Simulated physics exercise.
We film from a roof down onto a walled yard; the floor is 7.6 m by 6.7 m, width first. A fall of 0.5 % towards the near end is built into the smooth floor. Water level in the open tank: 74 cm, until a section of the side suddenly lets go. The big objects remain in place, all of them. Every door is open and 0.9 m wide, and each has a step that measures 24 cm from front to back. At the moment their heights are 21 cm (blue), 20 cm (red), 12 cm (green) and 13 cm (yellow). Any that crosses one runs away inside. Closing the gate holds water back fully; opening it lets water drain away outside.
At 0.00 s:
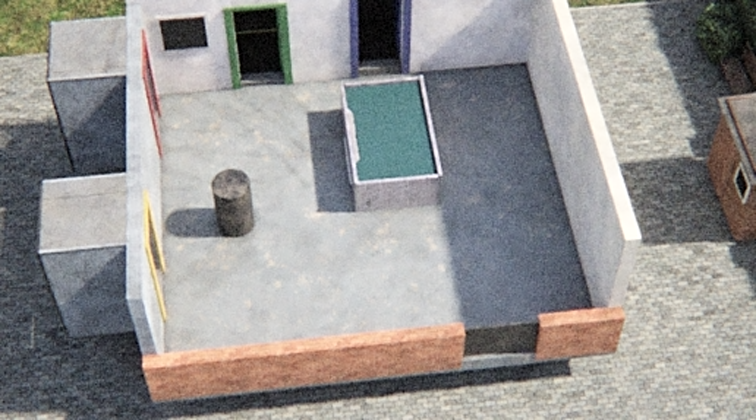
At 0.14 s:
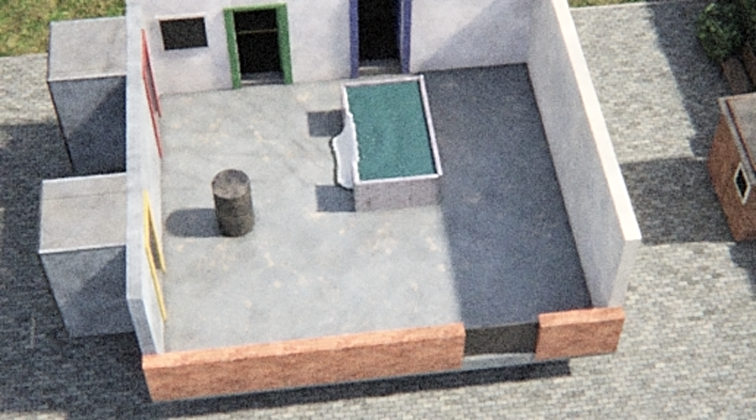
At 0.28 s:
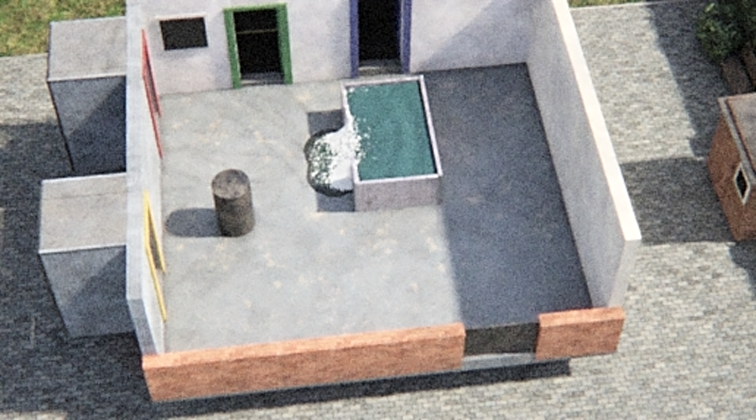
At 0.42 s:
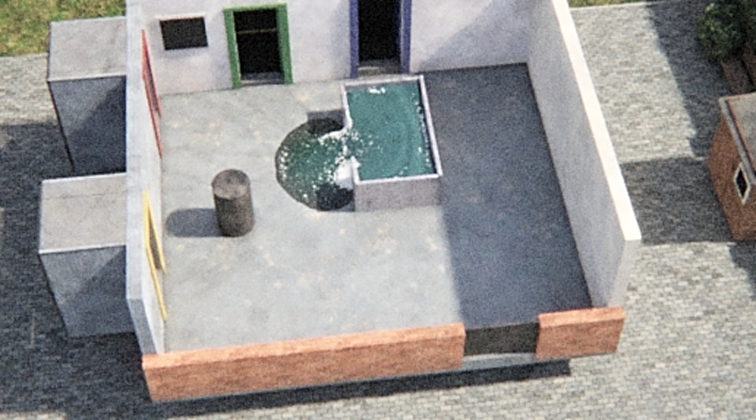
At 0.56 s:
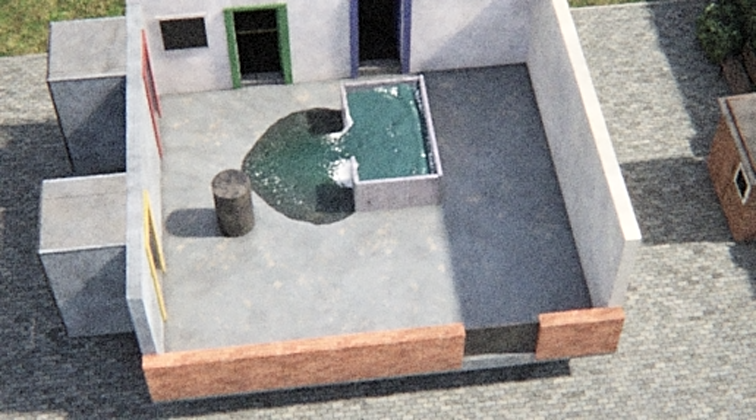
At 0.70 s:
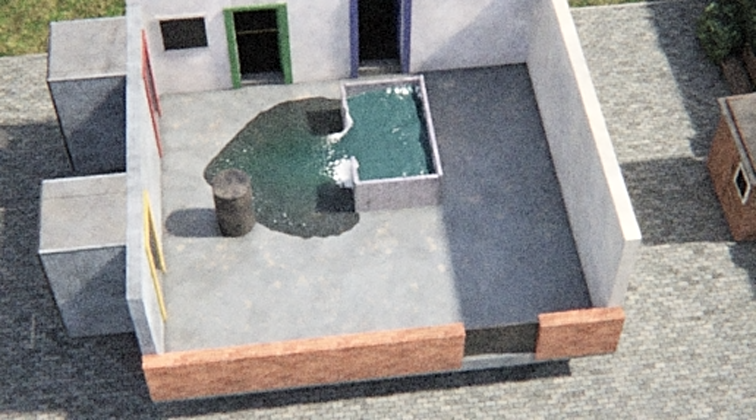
In a walled yard, water bursts from an open tank's left side and spreads around a dark post.
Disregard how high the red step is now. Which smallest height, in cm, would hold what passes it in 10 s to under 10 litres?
It would have to be roughly 24 cm high.
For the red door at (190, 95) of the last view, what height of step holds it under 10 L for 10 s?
Roughly 27 cm.
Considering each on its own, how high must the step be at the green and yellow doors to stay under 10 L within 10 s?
About 11.5 cm at green and about 5.5 cm at yellow.
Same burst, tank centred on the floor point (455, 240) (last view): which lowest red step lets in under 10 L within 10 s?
Close to 12.0 cm would do it.
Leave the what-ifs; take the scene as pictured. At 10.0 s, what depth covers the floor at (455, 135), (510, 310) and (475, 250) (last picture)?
Respectively 0 cm, 4 cm and 3 cm.
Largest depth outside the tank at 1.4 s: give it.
Max depth: Near 39 cm.
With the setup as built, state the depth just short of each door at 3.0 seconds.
In cm - blue: 0, red: 26, green: 6, yellow: 5.
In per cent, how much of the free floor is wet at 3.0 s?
I'd say near 40 percent.
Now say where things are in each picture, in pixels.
The first frame shows the open tank at (390, 131) is whole and still, 74 cm deep; the red door at (152, 100) is dry.
In the second frame, the gap is at (351, 152), the front 0.3 m out at (338, 182); the back of the open tank holds 74 cm.
In the third frame, the front is at (312, 180), 0.8 m from the gap at (351, 153); 1.1 m2 of floor is wet, 72 cm left at the back.
In the fourth frame, the gap is at (351, 153), the front 1.4 m out at (280, 178); the back of the open tank holds 64 cm.
In the fifth frame, the front is at a hidden place, 2.1 m from the gap at (351, 152); 4.2 m2 of floor is wet, 63 cm left at the back.
In the sixth frame, the front is at (208, 178), 2.8 m from the gap at (351, 152); 6.3 m2 of floor is wet, 62 cm left at the back; the red door at (152, 100), 3.9 m from the gap, is still 1.4 m from the nearest water.
After 1.4 s water covers 25 % of the floor, deepest (39 cm) near (347, 160); 25 cm at the red door, 0 litres in over its 20 cm step.
After 3.0 s water covers 40 % of the floor, deepest (30 cm) near (187, 378); 26 cm at the red door, 25 litres in over its 20 cm step.
After 10.0 s water covers 95 % of the floor, deepest (10 cm) near (165, 380); 8 cm at the red door, 32 litres in over its 20 cm step.
At the red door as built, the water arrived by 1.2 s and peaked near 28 cm at 1.8 s.
Run again over the same 10 s with other heights there, 37 litres in over 19.5 cm, 4 litres over 26 cm. The limit of 10 litres is kept from about 24 cm up.
